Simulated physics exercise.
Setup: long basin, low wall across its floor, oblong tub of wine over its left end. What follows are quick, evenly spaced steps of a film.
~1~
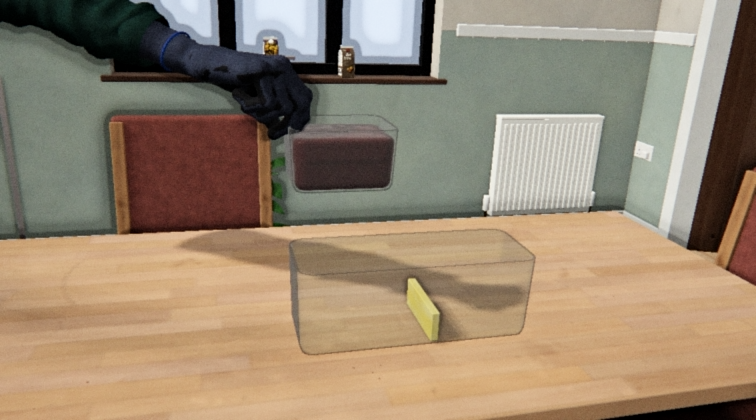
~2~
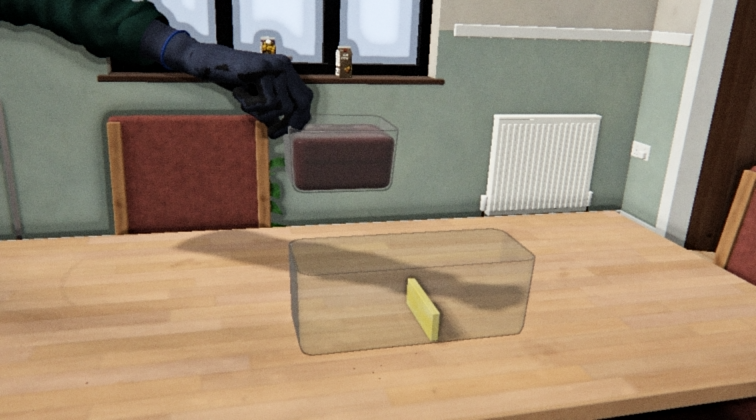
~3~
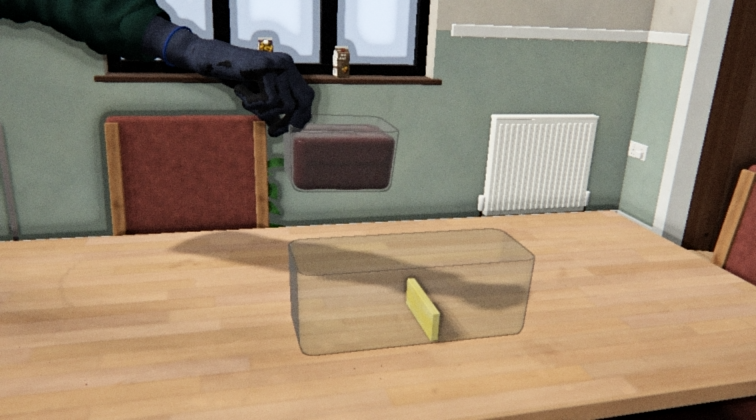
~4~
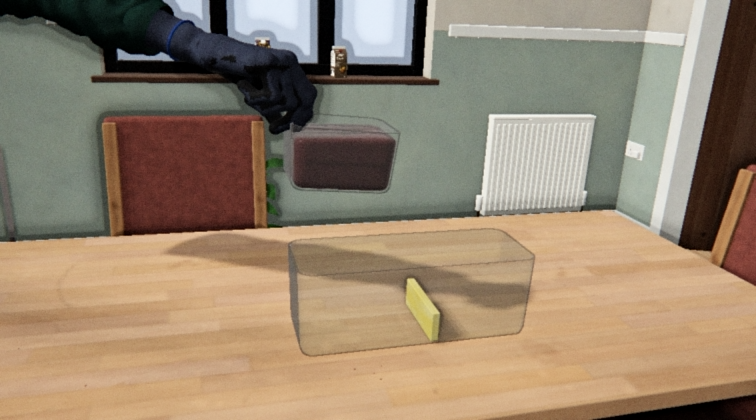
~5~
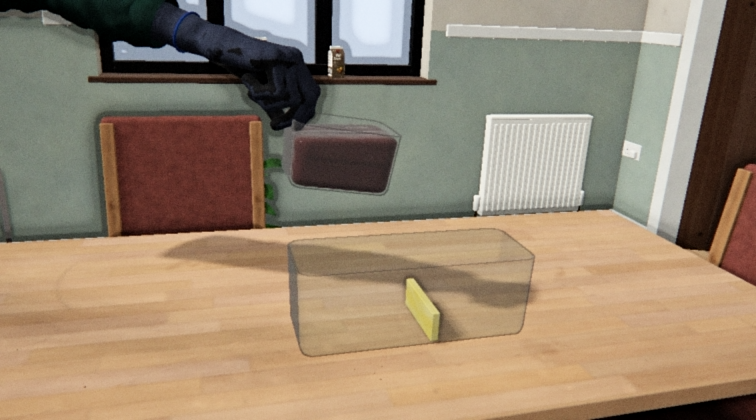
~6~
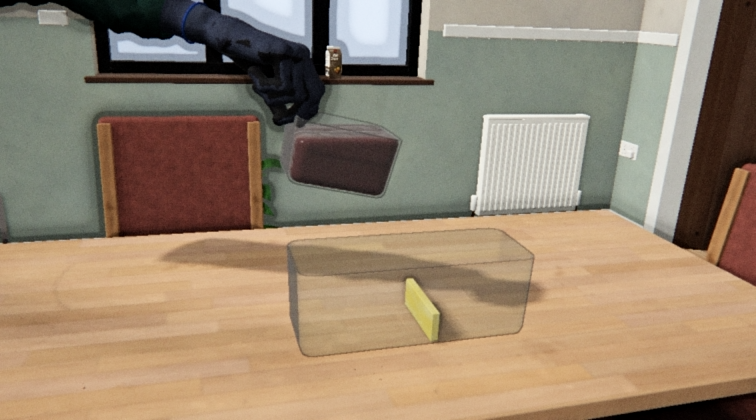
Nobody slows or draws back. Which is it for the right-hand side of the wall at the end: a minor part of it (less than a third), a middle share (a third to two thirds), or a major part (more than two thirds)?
Middle range.
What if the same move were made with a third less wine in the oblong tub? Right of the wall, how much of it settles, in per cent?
About 45 percent.
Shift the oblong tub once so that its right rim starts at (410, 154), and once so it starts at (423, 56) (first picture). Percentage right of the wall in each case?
65 % and 75 %.
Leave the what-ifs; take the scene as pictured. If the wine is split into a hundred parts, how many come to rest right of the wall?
Share approx. 60 %.
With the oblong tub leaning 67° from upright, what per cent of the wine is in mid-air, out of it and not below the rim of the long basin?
Roughly 35 %.
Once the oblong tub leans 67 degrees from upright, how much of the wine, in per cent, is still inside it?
Roughly 50 percent remains at that point.
A moment on, the tilt is 67° and 48 per cent is still to pour, 2 is left of the wall and 16 right of it.
Next, the tilt is 105° and 7 per cent is still to pour, 19 is left of the wall and 60 right of it.
Then the tilt is 115° and 0 per cent is still to pour, 35 is left of the wall and 58 right of it.
Later the tilt is 115° and 0 per cent is still to pour, 35 is left of the wall and 58 right of it.
In the end 35 per cent lies left of the wall, 58 right of it and 7 outside.
